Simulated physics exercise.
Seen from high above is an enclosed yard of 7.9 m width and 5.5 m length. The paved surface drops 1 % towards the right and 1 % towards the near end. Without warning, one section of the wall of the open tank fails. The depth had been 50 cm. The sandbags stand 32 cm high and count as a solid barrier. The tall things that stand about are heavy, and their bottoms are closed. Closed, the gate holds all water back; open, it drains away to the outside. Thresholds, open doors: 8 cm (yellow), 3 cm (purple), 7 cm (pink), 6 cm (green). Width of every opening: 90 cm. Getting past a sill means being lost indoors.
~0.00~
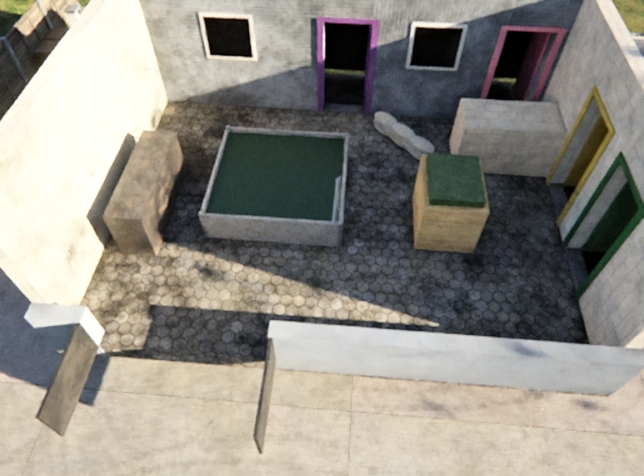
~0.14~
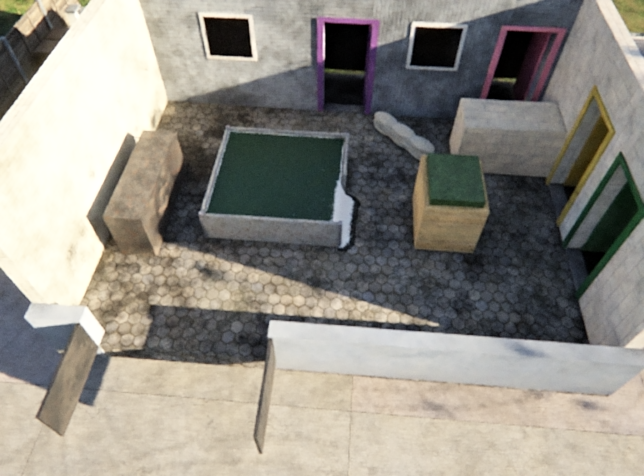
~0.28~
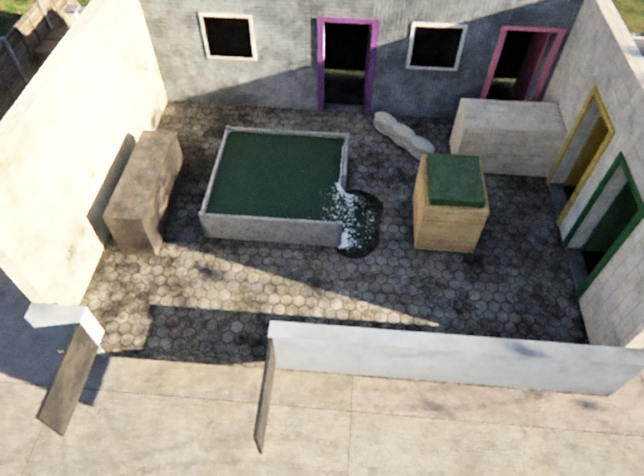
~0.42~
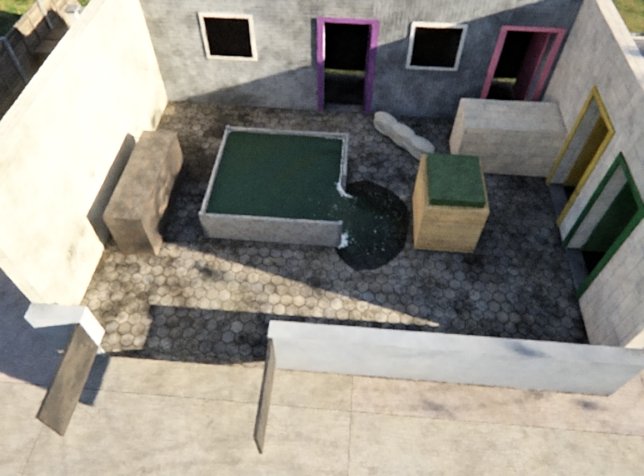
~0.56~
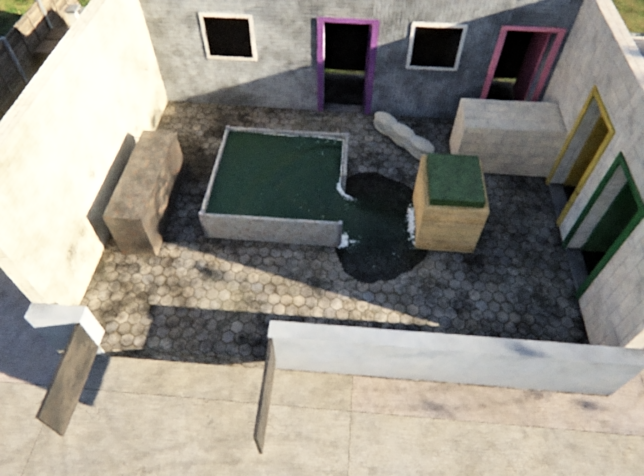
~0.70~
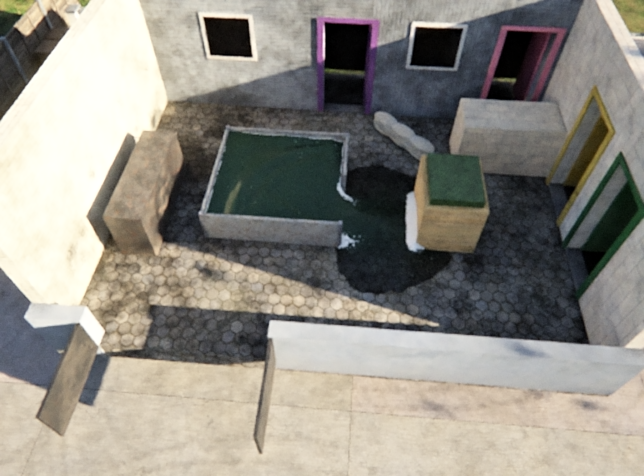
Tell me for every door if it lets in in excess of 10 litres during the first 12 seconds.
My prediction: The yellow door will overshoot the limit. The purple door will overshoot the limit. The pink door will undershoot the limit. The green door will overshoot the limit.
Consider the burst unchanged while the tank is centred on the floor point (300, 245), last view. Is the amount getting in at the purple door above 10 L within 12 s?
So then, purple stays inside.
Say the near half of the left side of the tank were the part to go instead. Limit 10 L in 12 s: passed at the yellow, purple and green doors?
Yellow door doesn't reach it, purple door doesn't reach it, green door doesn't reach it.
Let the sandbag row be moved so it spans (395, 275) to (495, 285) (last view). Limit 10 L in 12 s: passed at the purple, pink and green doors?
Checking the limit, purple is too much, pink is too much, green is too much.
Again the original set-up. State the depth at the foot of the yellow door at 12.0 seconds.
Roughly 10.0 centimetres.
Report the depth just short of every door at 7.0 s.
In centimetres, the yellow door has 13, the purple door 6, the pink door 2 and the green door 9.
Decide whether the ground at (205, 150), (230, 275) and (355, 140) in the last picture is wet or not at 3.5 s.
Going in order, clear, then clear, then covered.
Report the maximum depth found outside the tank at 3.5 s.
Depth: Approx. 28 cm.
After 1.4 s water covers 15 % of the floor and is deepest (38 cm) near (410, 232); yellow door not reached, purple door not reached, pink door not reached, green door not reached.
After 2.2 s water covers 30 % of the floor and is deepest (36 cm) near (410, 232); yellow door not reached, purple door not reached, pink door not reached, green door not reached.
After 3.5 s water covers 45 % of the floor and is deepest (28 cm) near (575, 369); yellow door not reached, purple door 6 cm at the sill, 17 L in, pink door not reached, green door 10 cm at the sill, 1 L in.
After 7.0 s water covers 80 % of the floor and is deepest (16 cm) near (575, 369); yellow door 13 cm at the sill, 17 L in, purple door 6 cm at the sill, 63 L in, pink door 2 cm at the sill, 0 L in, green door 9 cm at the sill, 19 L in.
After 12.0 s water covers 95 % of the floor and is deepest (13 cm) near (587, 370); yellow door 10 cm at the sill, 63 L in, purple door 6 cm at the sill, 98 L in, pink door 5 cm at the sill, 0 L in, green door 10 cm at the sill, 43 L in.
